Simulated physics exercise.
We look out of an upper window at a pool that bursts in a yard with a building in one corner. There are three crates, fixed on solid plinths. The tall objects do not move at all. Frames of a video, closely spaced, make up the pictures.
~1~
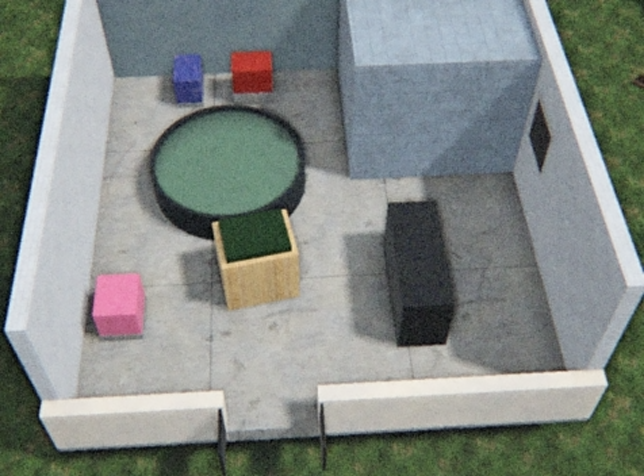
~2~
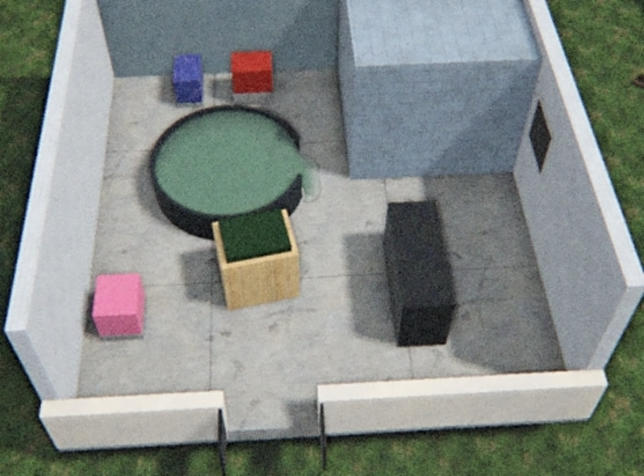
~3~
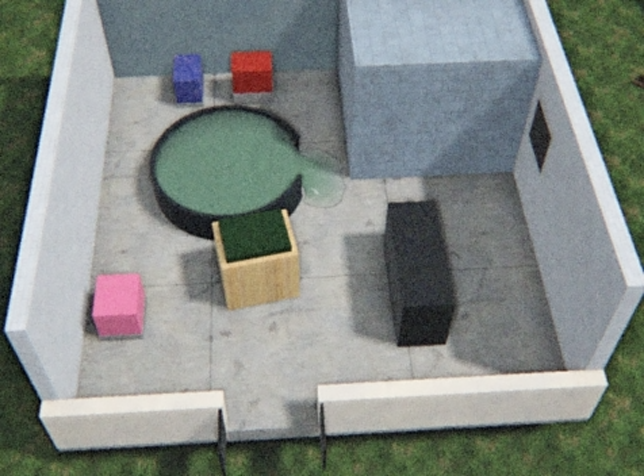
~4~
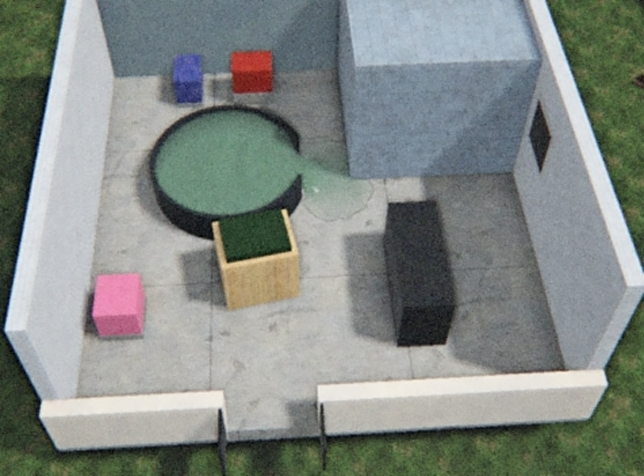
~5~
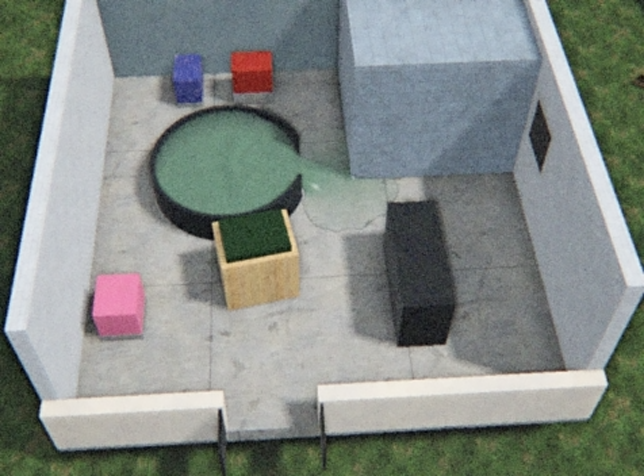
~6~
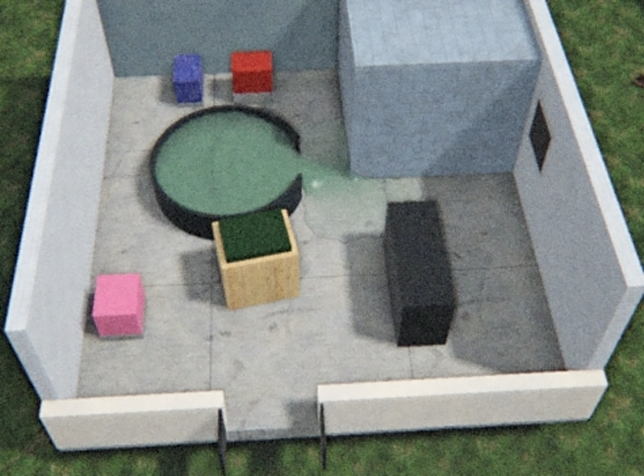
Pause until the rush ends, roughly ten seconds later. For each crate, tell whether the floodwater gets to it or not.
Crate by crate: Blue crate - reached; pink crate - not reached; red crate - not reached.
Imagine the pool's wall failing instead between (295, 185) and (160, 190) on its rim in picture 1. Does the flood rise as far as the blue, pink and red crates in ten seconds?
Blue crate is reached; pink crate is reached; red crate is not reached.
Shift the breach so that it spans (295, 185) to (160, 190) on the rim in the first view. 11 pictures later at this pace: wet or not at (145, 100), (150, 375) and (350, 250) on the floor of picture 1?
Order as asked: Untouched, swamped, swamped.
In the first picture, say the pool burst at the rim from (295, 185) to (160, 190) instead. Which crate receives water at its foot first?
That would be the crate marked pink.
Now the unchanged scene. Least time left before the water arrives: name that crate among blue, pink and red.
That one is the red crate.
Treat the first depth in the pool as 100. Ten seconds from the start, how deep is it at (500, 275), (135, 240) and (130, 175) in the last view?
Estimated readings in sequence: 6, 4, 6 percent.
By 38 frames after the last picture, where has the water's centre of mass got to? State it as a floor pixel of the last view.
Roughly (306, 197).
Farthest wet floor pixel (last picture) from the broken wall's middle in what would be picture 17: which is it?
Somewhere near (544, 293).
A moment on, water covers 20 % of the floor; the blue crate not reached, the pink crate not reached, the red crate not reached.
Next, water covers 30 % of the floor; the blue crate not reached, the pink crate not reached, the red crate water round its plinth.
Then, water covers 45 % of the floor; the blue crate water round its plinth, the pink crate not reached, the red crate water round its plinth.
Later, water covers 65 % of the floor; the blue crate water round its plinth, the pink crate not reached, the red crate water round its plinth.
In the end, water covers 95 % of the floor; the blue crate was topped, the pink crate stayed above the water, the red crate stayed above the water.
